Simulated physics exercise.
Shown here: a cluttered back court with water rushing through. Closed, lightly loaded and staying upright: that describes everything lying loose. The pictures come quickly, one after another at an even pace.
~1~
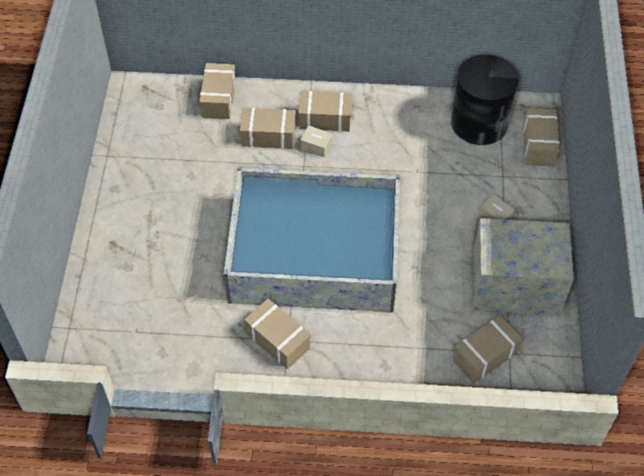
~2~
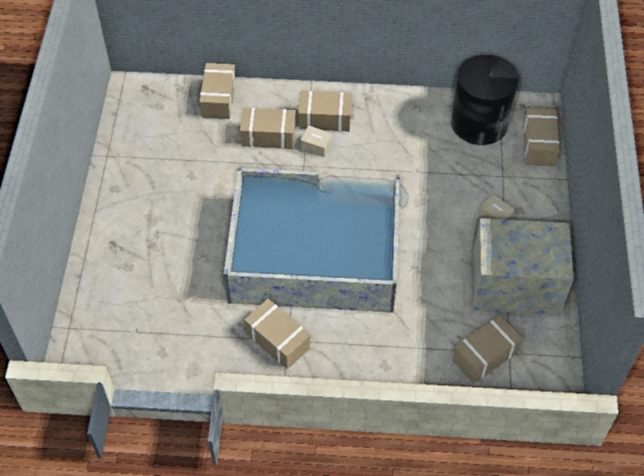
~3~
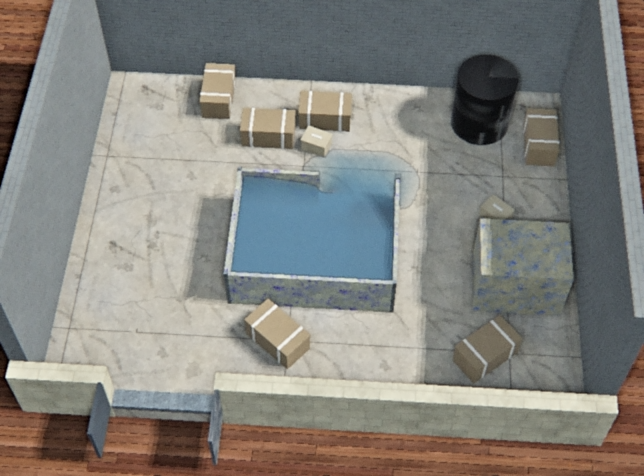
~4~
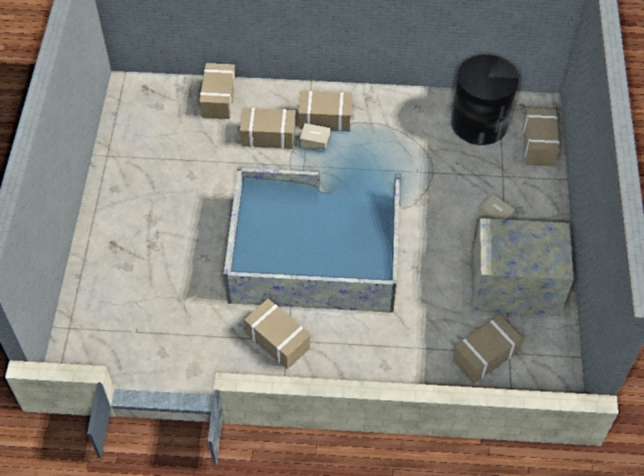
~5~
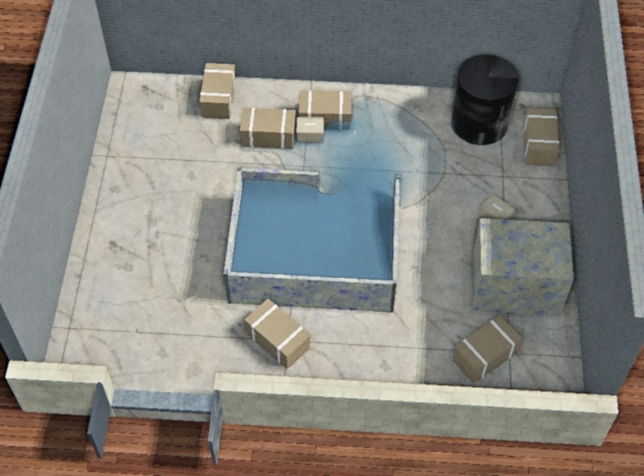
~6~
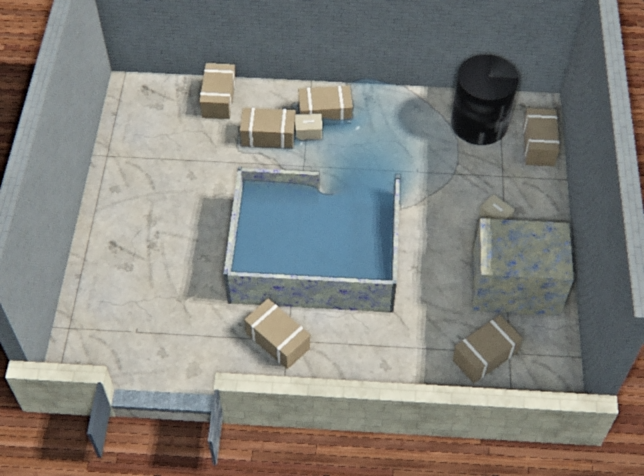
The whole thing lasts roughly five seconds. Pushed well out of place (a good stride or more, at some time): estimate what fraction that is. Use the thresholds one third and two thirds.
I'd put it between one third and two thirds.
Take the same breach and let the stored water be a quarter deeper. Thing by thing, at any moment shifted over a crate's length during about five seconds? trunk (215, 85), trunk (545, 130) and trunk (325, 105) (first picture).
Item by item: Cleared the mark, then cleared the mark, then cleared the mark.
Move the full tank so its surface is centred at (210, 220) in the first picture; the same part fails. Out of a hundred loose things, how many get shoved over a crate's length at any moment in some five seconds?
Estimate: Some 60 per cent of them.
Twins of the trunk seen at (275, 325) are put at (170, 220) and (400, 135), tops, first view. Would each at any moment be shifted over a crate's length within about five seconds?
One after the other: Short of that, moved that far.
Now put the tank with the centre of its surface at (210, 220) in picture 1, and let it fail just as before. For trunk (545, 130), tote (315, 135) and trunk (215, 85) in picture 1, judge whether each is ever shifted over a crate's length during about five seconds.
Well, the first one didn't get far, the second got driven a long way, and the third got driven a long way.
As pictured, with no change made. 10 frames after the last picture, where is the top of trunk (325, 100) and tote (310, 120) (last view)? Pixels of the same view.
Approximately (273, 73) for one and (248, 101) for the other.
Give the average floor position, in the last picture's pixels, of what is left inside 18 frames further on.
It comes out somewhere near (322, 197).
A moment on, 0 of 8 are well off their spots; 1 afloat.
Next, 2 of 8 are well off their spots; 1 afloat.
Later, 3 of 8 are well off their spots; 1 afloat.
In the end, 5 of 8 are well off their spots, and 5 have been at some point; 1 afloat.
